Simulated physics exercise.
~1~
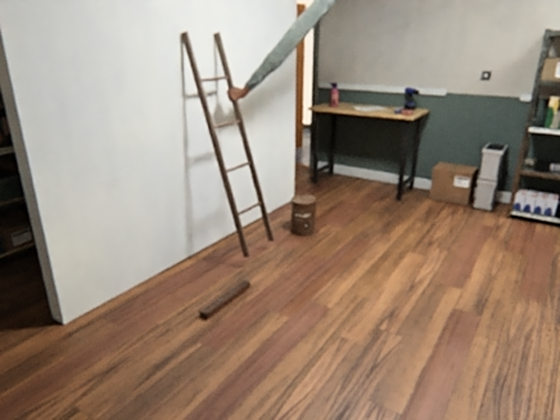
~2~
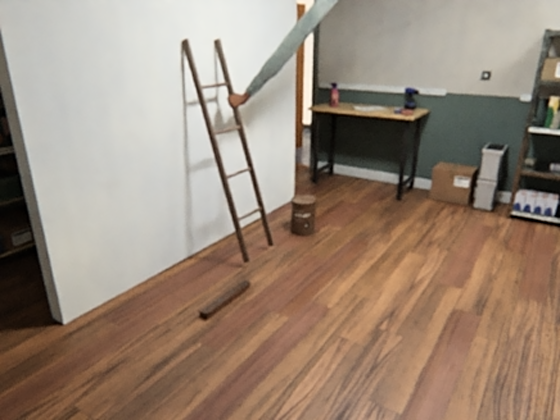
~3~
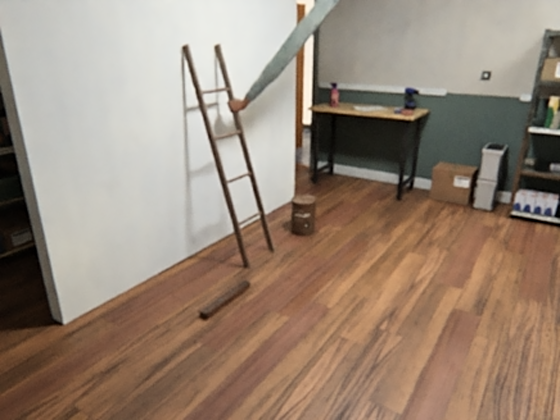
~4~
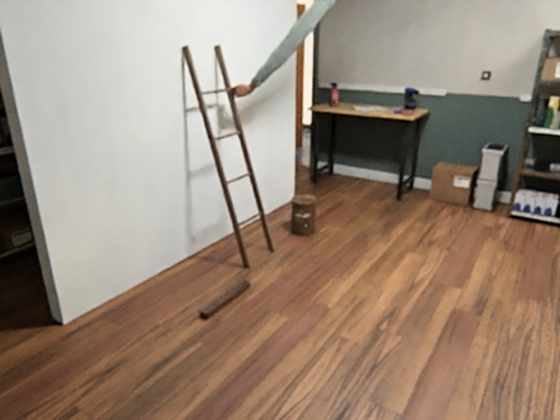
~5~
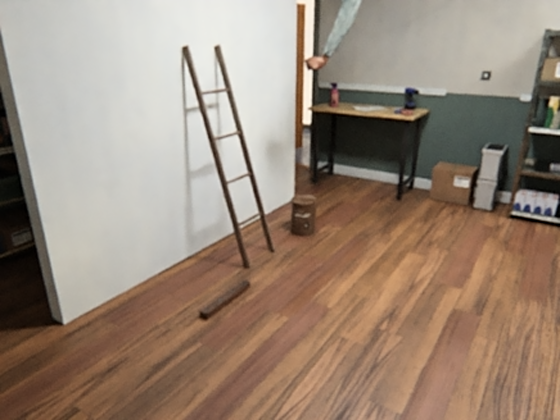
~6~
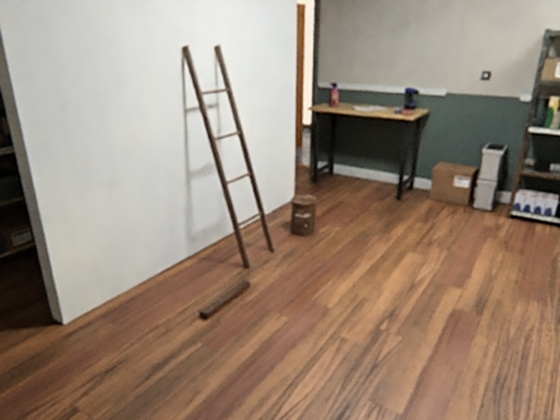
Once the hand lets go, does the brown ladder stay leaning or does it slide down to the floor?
The brown ladder stays leaning where it was set after the hand lets go.
